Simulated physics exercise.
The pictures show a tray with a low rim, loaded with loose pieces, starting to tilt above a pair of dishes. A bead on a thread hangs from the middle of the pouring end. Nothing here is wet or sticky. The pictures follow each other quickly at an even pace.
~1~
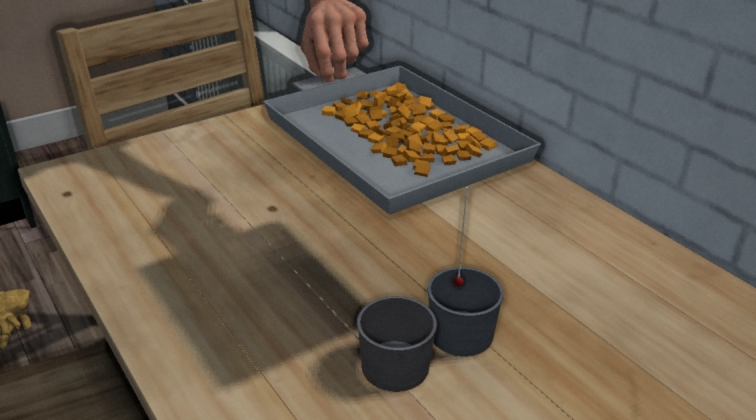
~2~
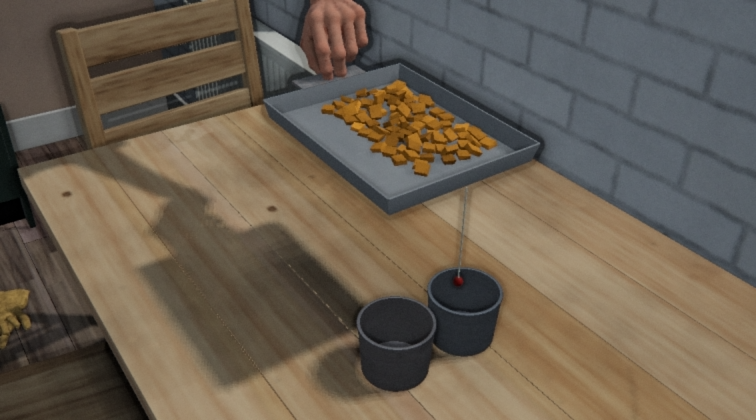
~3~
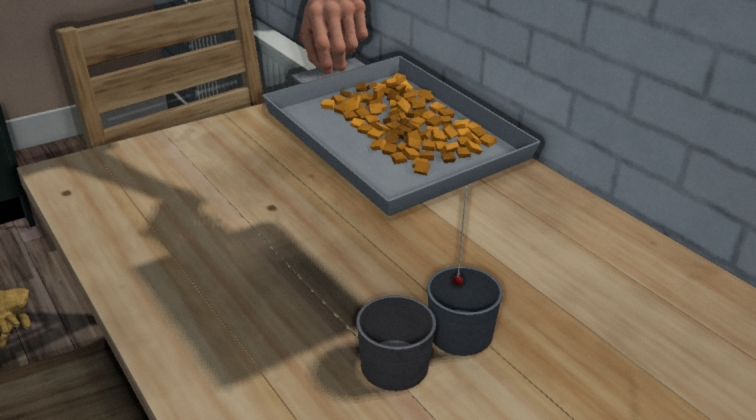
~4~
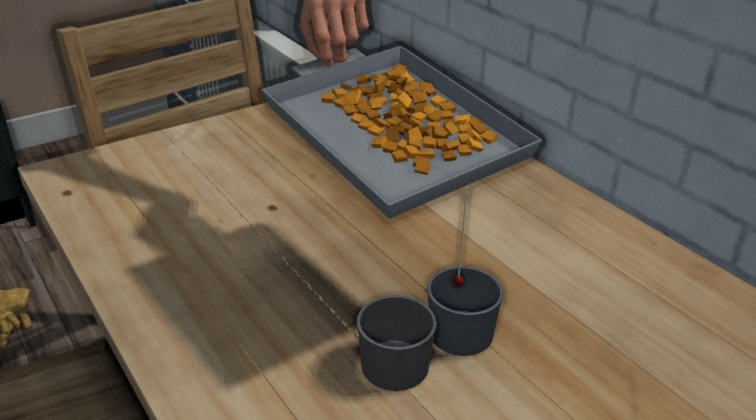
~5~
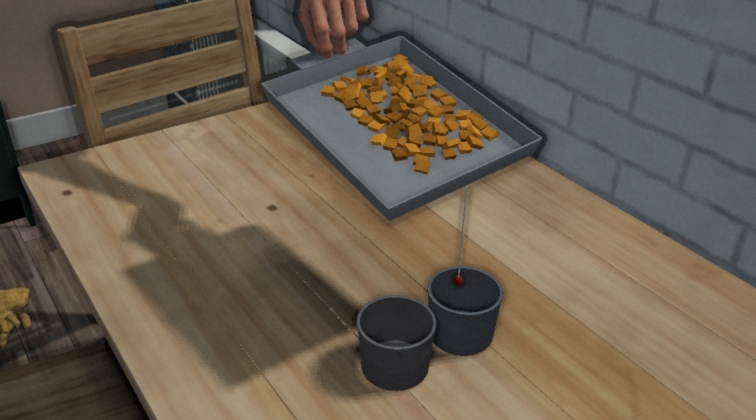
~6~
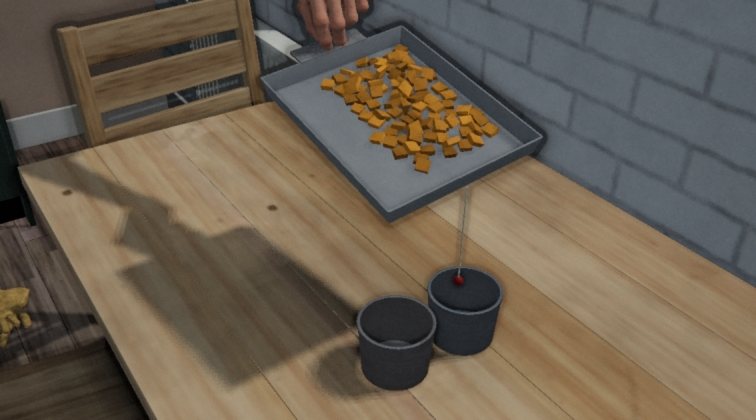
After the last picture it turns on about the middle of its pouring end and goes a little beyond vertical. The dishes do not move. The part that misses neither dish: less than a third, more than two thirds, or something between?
Together they catch over two thirds.
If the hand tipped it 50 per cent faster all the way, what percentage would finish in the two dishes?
Near 70 %.
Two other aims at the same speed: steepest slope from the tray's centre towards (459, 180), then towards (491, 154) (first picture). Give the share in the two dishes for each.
The first gives 0 %, the second 0 %.
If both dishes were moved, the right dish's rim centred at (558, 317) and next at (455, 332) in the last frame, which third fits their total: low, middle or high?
The first try: Less than a third. The second: Less than a third.
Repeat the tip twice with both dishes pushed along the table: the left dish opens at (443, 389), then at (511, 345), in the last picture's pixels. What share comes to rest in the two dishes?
In turn 0 and 0 in a hundred.
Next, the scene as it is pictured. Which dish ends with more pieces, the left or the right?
More ends in the left dish.
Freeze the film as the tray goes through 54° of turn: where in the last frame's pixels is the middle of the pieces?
Around (403, 174).
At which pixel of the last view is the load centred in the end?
Around (397, 351).
Soon, tray tipped steeply; nearly all on the tray; a stray few outside both.
A while on, tray tipped right over; most on the tray; a small part in the left dish; a small part outside both.
Towards the end, tray tipped past a quarter turn; most in the left dish; a small part outside both.
Finally, tray tipped past a quarter turn; most in the left dish; none in the right dish; a small part outside both.
